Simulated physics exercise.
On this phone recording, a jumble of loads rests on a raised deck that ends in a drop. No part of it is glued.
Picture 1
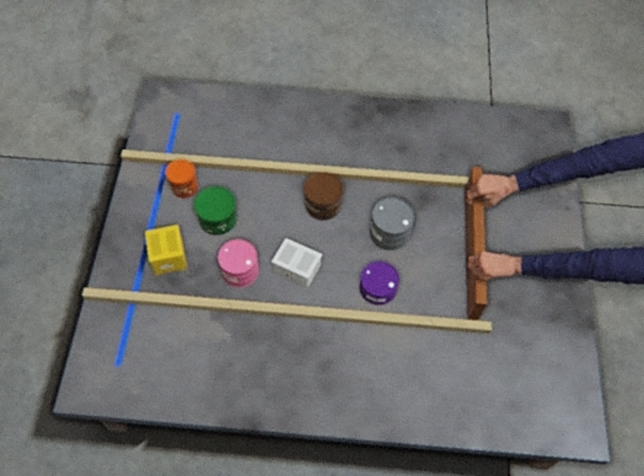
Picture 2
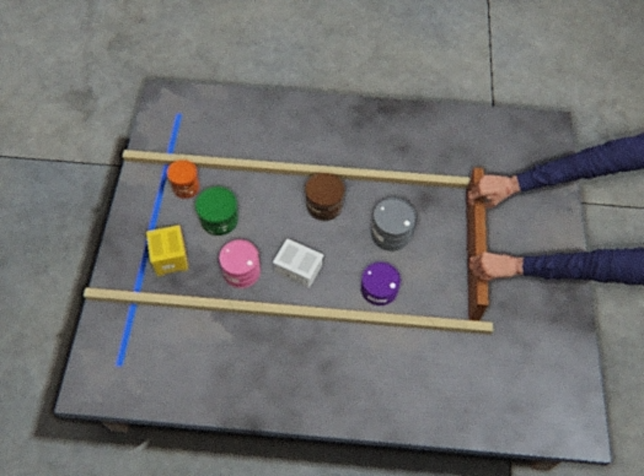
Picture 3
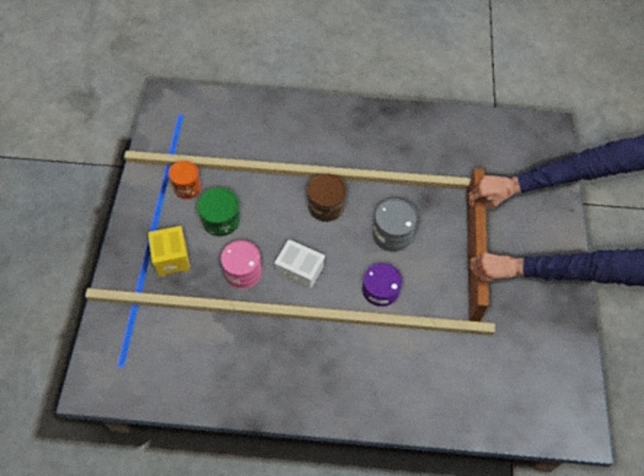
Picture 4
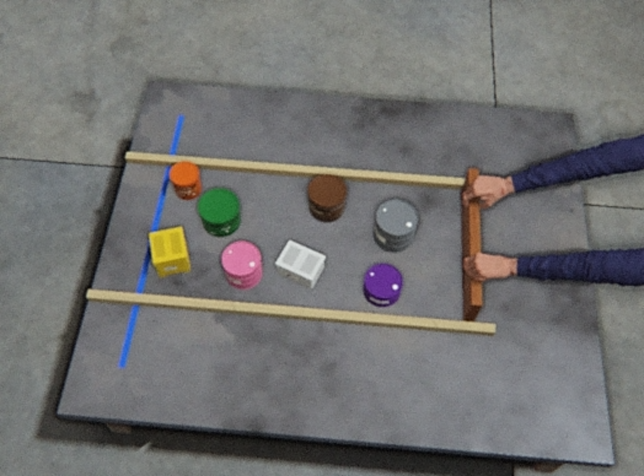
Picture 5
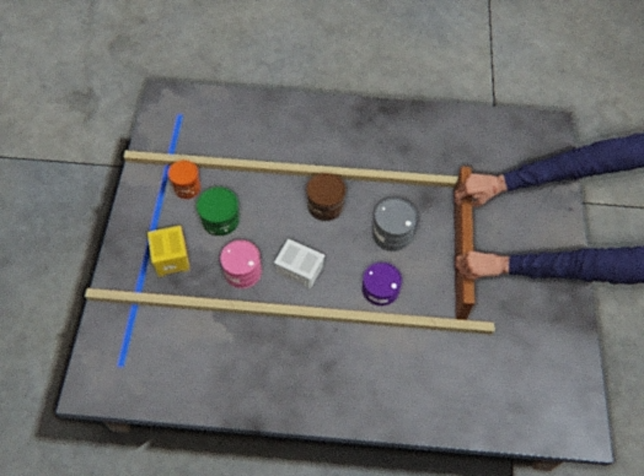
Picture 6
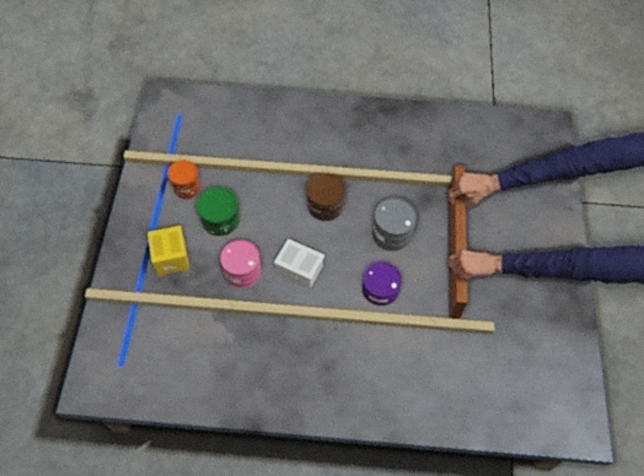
On a dark tabletop, two hands sliding a wooden plank slightly left between pale rails, the coloured containers before it staying still.
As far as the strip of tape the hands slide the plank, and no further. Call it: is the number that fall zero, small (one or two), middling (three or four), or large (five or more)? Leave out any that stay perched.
It is middling.
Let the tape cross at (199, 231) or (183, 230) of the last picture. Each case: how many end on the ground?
In order, 0 and 0.
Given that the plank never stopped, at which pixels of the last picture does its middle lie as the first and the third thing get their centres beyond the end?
At roughly (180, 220), then roughly (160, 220).
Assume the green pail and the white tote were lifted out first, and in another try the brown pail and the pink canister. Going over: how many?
Tally of falls: 3 for the first try, 2 for the second.
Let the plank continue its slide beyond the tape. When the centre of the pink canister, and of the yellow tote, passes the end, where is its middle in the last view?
Around (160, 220), then around (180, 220).
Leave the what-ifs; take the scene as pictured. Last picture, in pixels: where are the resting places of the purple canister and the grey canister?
For the purple canister it's (121, 271), and for the grey canister it's (134, 203).
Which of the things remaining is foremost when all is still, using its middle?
White tote.
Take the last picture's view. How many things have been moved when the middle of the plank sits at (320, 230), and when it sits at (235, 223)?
By the first moment it's 4, by the second it's 7.
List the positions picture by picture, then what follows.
The first picture shows yellow tote (167, 251); orange pail (182, 179); green pail (216, 211); plank (475, 242); tape (151, 227).
The second picture shows orange pail (184, 180); white tote (298, 264).
The third picture shows green pail (219, 213); purple canister (382, 285).
The fourth picture shows yellow tote (170, 253); plank (471, 244).
The fifth picture shows orange pail (185, 180); brown pail (326, 198).
The sixth picture shows yellow tote (169, 252); orange pail (185, 180); green pail (219, 212); plank (457, 241); tape (153, 228).
Soon after, none off yet; yellow tote at rest near (169, 252); orange pail at rest near (185, 180); green pail at rest near (219, 212).
Then, none off yet; yellow tote moved a little near (158, 248); orange pail at rest near (185, 180); green pail moved a little near (196, 210).
By the end, the number that fall off is three or four; fallen, pink canister, green pail, orange pail and yellow tote.
